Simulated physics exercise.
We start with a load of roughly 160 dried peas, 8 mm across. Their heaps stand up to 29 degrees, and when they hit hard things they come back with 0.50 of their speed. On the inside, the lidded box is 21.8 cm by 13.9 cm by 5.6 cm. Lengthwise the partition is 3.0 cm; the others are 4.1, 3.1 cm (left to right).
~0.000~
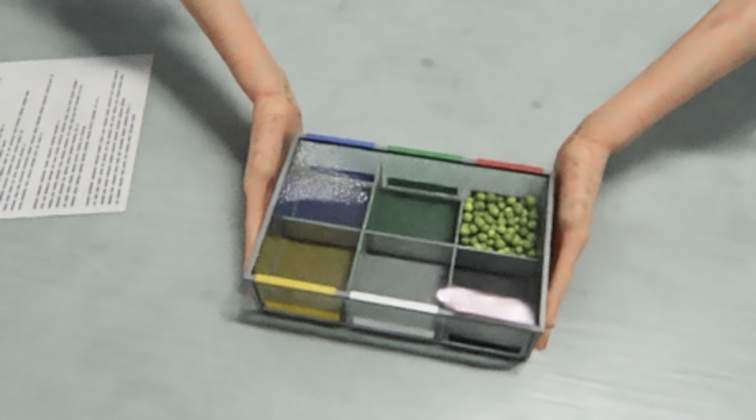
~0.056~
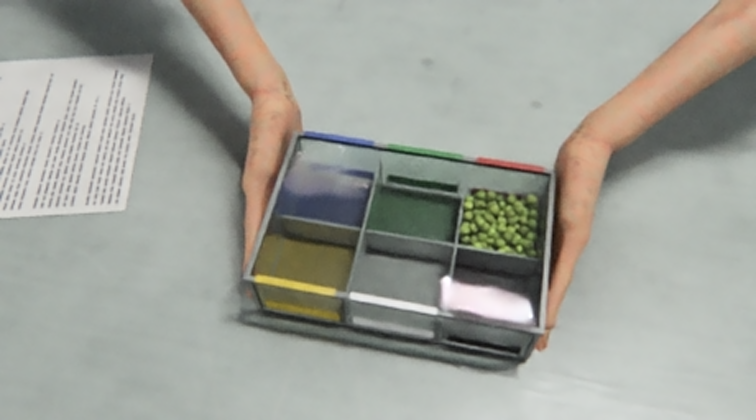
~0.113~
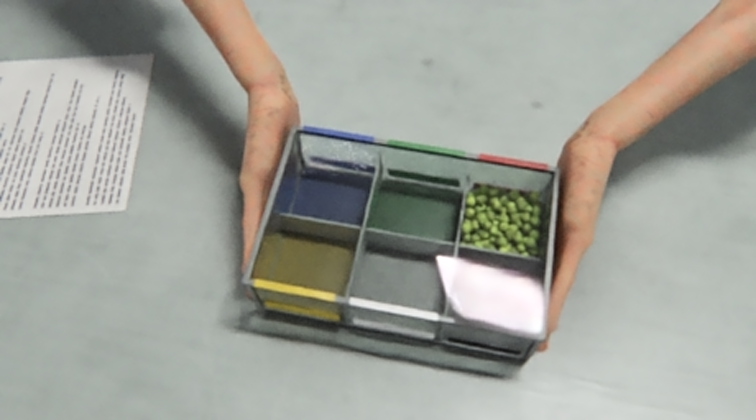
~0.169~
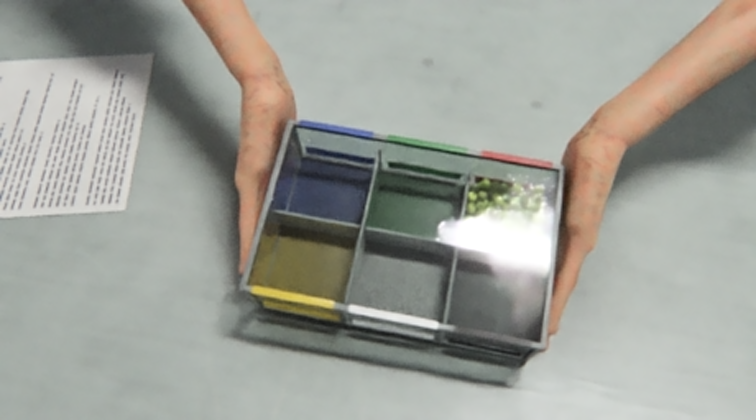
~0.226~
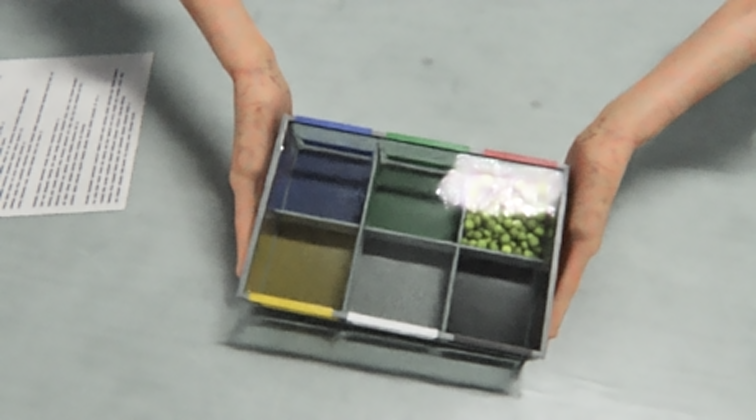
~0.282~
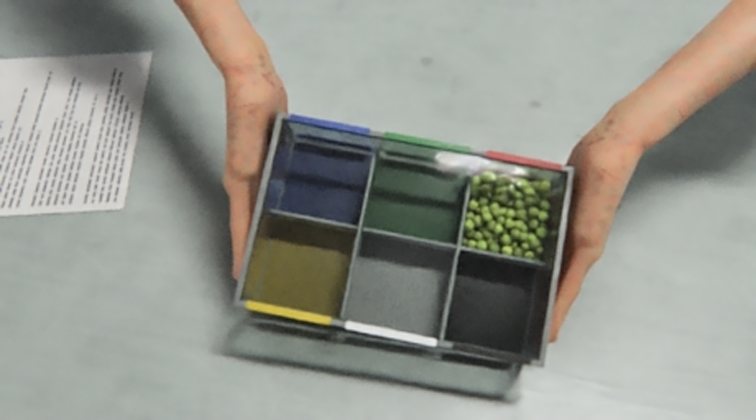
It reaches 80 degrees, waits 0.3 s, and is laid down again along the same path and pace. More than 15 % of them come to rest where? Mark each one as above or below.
Marked: Red above; blue below; green below; yellow below; white below; black above.
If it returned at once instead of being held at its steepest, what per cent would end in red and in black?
Then, in per cent: Red 50, black 50.
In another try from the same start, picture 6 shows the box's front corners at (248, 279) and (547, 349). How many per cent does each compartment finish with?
By the end red holds 45%, blue holds 0%, green holds 0%, yellow holds 0%, white holds 0% and black holds 55%.
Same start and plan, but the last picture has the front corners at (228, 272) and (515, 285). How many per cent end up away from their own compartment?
Then roughly 50 per cent.
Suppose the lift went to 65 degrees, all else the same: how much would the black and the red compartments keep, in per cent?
In per cent, black gets 25 and red gets 75.
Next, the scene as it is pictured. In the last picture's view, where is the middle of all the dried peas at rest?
Centre at rest, approx.: (493, 282) px.
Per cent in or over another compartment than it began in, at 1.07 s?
Value: Close to 40 %.
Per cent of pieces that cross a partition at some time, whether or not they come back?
The share comes out near 50 per cent.
Then, at 1.07 s, tilt 80 degrees; red 60 %, black 35 %.
After 1.59 s, tilt 40 degrees; red 50 %, black 50 %.
After 2.17 s, tilt 0 degrees; red 50 %, black 50 %.
In the end, at 2.9 s, red 50 %, blue 0 %, green 0 %, yellow 0 %, white 0 %, black 50 %.
